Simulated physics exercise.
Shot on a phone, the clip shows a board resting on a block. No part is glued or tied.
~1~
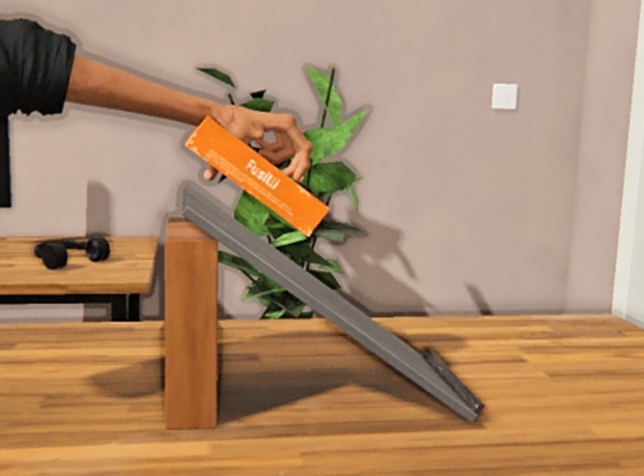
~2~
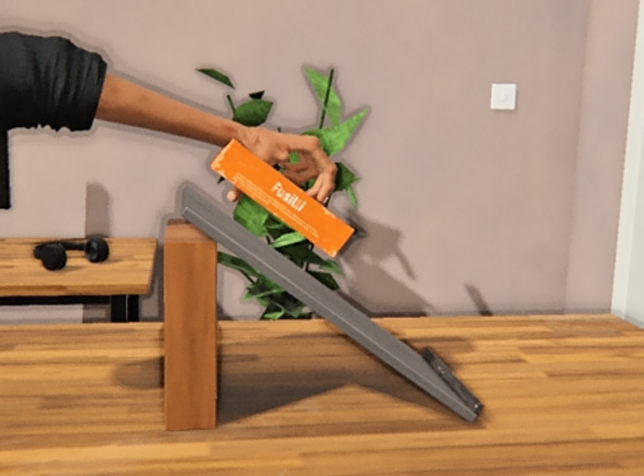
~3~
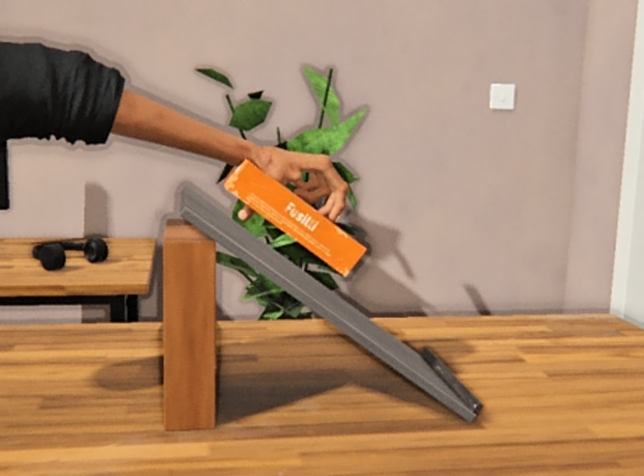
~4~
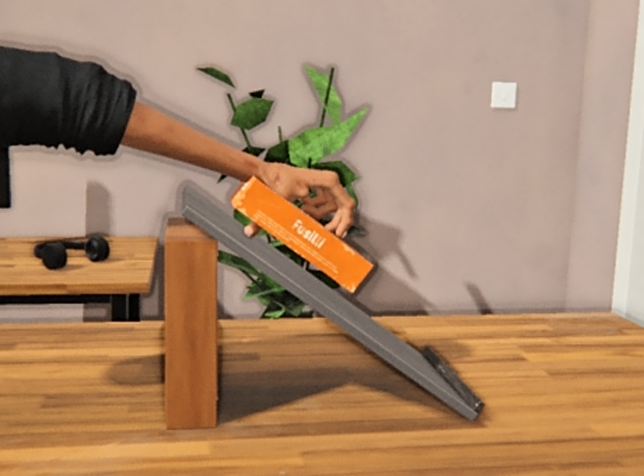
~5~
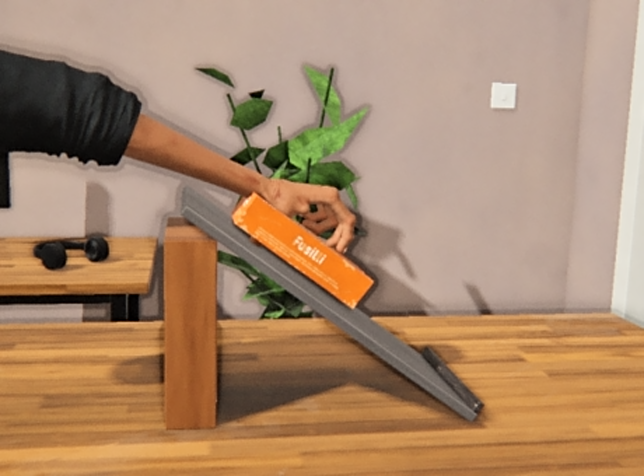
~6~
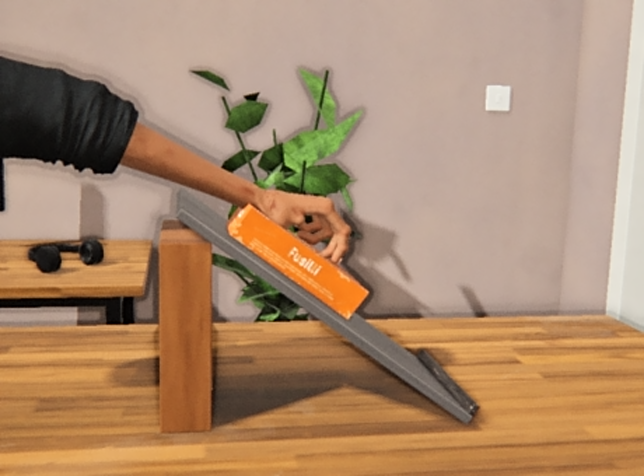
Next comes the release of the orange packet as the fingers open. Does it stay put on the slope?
No.
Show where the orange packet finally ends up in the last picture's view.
Roughly (398, 332).
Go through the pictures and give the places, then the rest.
The first picture shows coming down; orange packet (256, 175).
The second picture shows coming down; orange packet (280, 195).
The third picture shows coming down; orange packet (293, 215).
The fourth picture shows coming down; orange packet (300, 231).
The fifth picture shows coming down; orange packet (301, 246).
The sixth picture shows set down, still held; orange packet (296, 258).
Then, 0.30 s later than the last frame, orange packet moved a little near (335, 286).
Then, 0.40 s later than the last frame, orange packet moved about its own width near (382, 320).
When it is over, moved from the start, orange packet. End places, in pixels of the last picture, orange packet near (398, 332). The orange packet slides or rolls down.
